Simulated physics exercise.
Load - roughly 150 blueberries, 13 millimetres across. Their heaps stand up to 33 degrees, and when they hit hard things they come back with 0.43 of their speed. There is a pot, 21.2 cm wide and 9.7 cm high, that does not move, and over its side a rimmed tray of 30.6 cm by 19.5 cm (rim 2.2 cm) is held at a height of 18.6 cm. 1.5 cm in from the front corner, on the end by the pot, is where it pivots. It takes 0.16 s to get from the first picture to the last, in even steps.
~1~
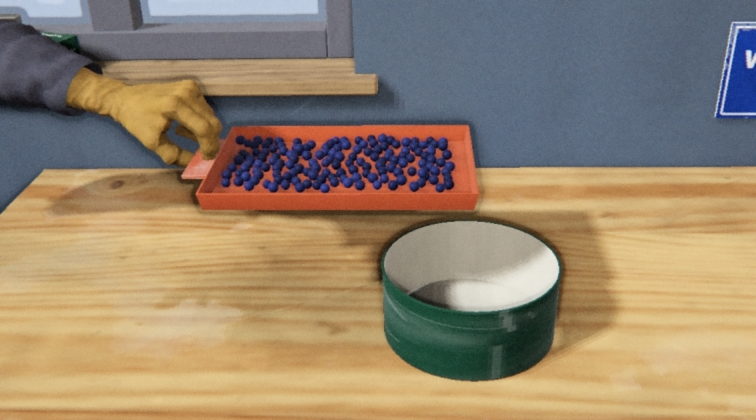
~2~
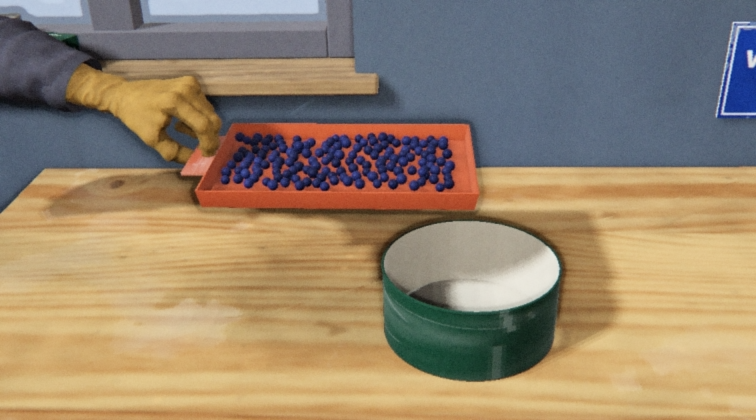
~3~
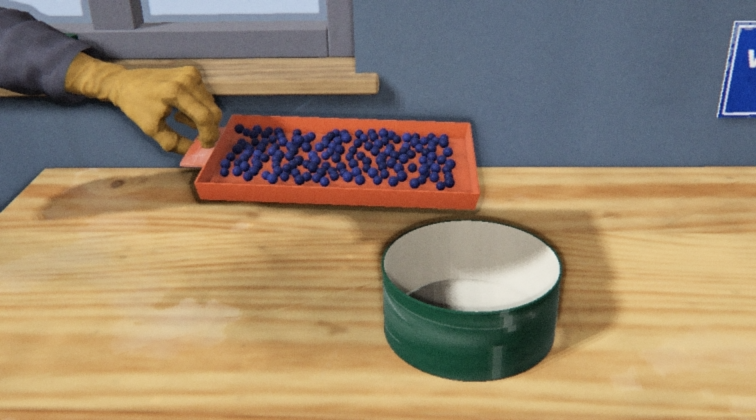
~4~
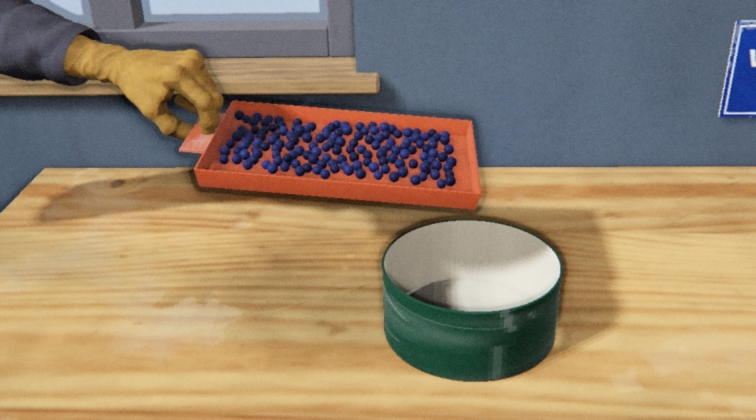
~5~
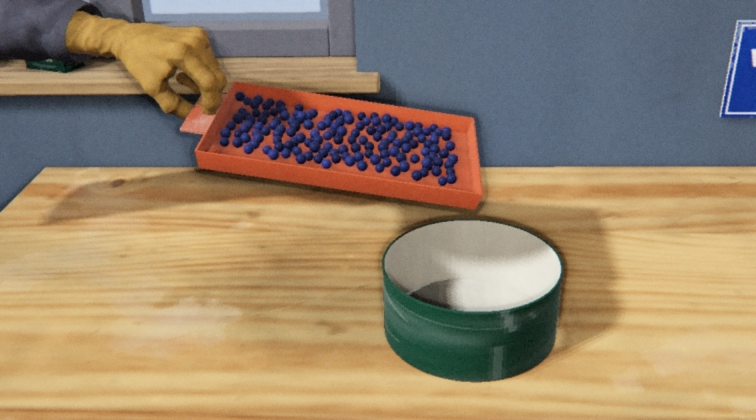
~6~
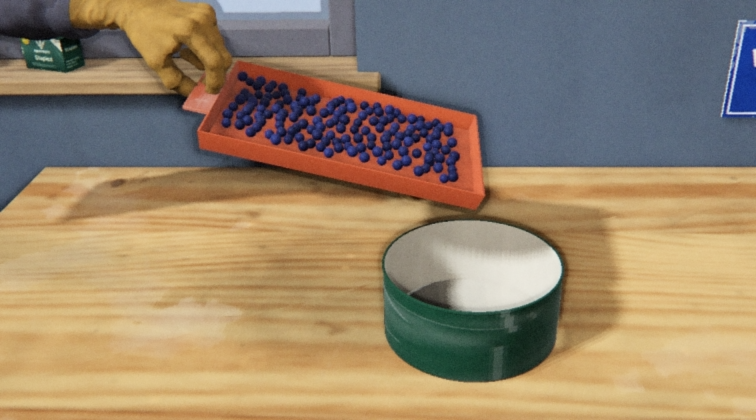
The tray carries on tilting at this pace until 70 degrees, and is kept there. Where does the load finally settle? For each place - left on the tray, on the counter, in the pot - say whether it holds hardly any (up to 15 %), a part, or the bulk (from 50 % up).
Left on the tray: A part; counter: A part; pot: A part.
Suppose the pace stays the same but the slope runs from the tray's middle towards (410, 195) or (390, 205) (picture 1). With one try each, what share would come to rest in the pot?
The share comes to about 30 in a hundred, then about 35 in a hundred.
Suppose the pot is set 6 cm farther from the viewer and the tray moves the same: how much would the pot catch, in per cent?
Then close to 10 per cent.
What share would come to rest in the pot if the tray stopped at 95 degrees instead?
Roughly 55 %.
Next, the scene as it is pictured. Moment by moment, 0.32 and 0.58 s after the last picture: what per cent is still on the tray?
The figures go 100 and then 45.
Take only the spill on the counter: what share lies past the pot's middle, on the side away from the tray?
Around 100 per cent, give or take.
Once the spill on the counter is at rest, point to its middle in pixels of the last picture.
(712, 361), roughly.
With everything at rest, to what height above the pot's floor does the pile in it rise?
Around 2.0 cm above the floor.
Then, 0.19 s after the last picture, tilt 43 degrees; the tray holds 100 %, the pot 0 %.
Then, 0.32 s after the last picture, tilt 62 degrees; the tray holds 100 %, the pot 0 %.
Then, 0.58 s after the last picture, tilt 70 degrees; the tray holds 45 %, the pot 15 %.
In the end, tray 40 %, counter 35 %, pot 25 %.
